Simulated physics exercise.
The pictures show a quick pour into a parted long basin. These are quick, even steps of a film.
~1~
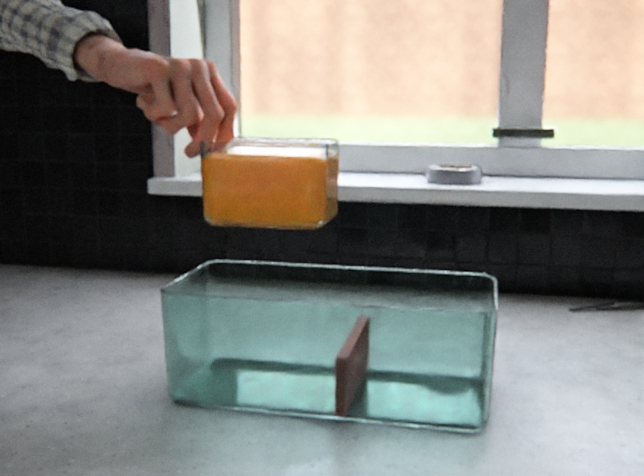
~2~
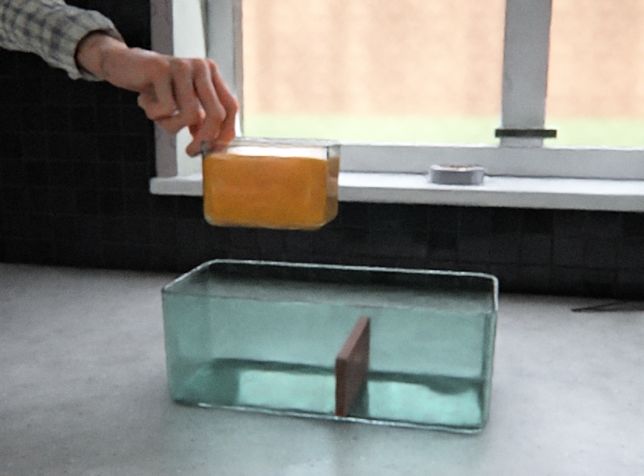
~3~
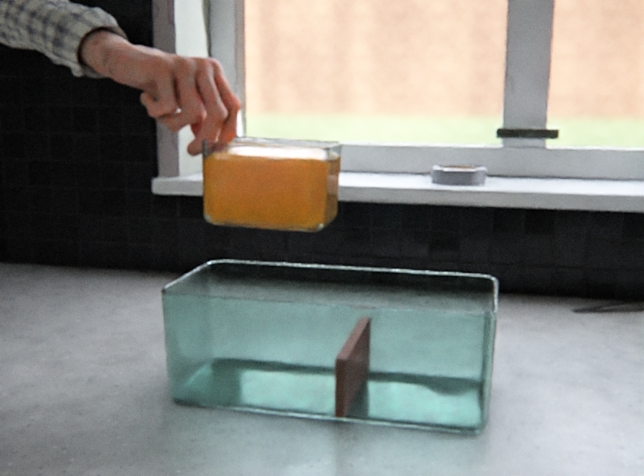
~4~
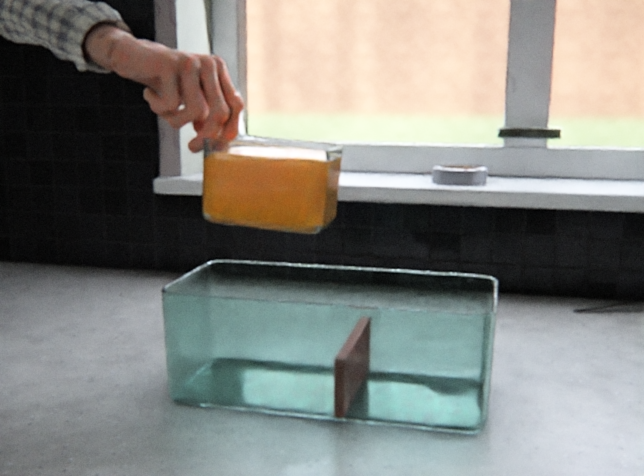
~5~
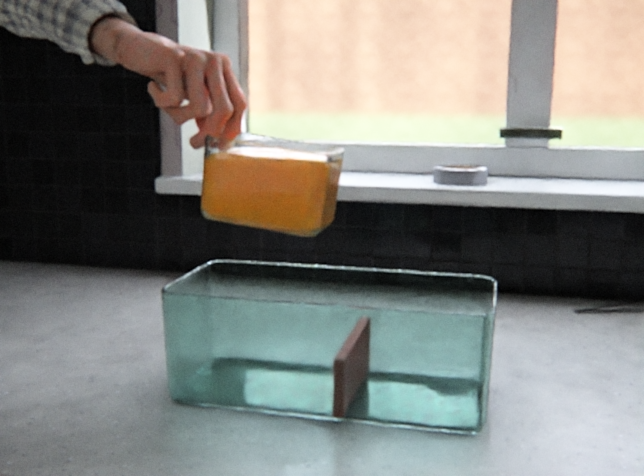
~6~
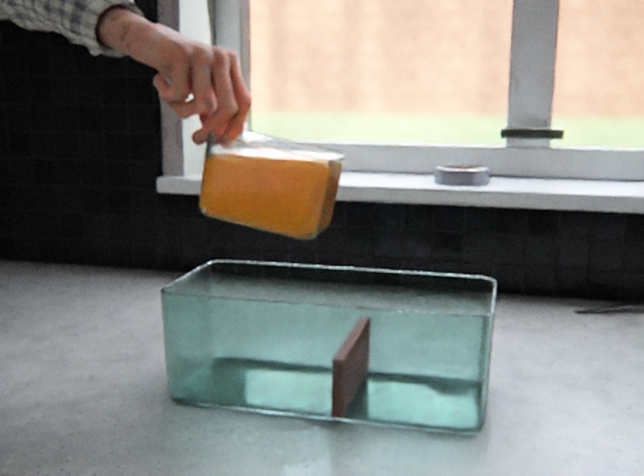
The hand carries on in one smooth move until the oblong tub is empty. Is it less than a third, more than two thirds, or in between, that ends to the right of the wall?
The share right of the wall is above two thirds.
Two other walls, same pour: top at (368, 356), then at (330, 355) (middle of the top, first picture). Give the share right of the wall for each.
First some 75, then 95 per cent.
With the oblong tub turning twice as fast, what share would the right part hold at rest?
Near 90 %.
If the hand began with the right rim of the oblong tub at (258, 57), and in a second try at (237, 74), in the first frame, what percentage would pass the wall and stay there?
About 45 and 0 per cent.
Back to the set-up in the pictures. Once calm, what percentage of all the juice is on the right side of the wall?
Near 85 %.
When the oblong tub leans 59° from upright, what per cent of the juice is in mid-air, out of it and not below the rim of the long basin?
It comes to 25 per cent or so.
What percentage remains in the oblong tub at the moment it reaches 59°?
About 65 per cent.
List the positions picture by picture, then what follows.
In the first picture, it leans 0°; its right rim is at (332, 144); the juice meets the walls at (217, 152) and (332, 155); the long basin's rim runs from (185, 277) to (496, 295); the wall's top is at (354, 336).
In the second picture, it leans 0°; its right rim is at (333, 145); the juice meets the walls at (217, 152) and (333, 156).
In the third picture, it leans 2°; its right rim is at (334, 147); the juice meets the walls at (219, 152) and (333, 157).
In the fourth picture, it leans 4°; its right rim is at (335, 150); the juice meets the walls at (220, 153) and (334, 158).
In the fifth picture, it leans 7°; its right rim is at (336, 154); the juice meets the walls at (221, 153) and (335, 158).
In the sixth picture, it leans 11°; its right rim is at (338, 159); the juice meets the walls at (220, 154) and (337, 159).
A moment on, the oblong tub is tipped part way and 64 per cent is still to pour, 0 is left of the wall and 13 right of it.
Next, the oblong tub is tipped on its side and 18 per cent is still to pour, 1 is left of the wall and 74 right of it.
Then the oblong tub is tipped on its side and 4 per cent is still to pour, 8 is left of the wall and 86 right of it.
Later the oblong tub is tipped on its side and 1 per cent is still to pour, 12 is left of the wall and 87 right of it.
At rest 13 per cent lies left of the wall, 87 right of it and 0 outside.
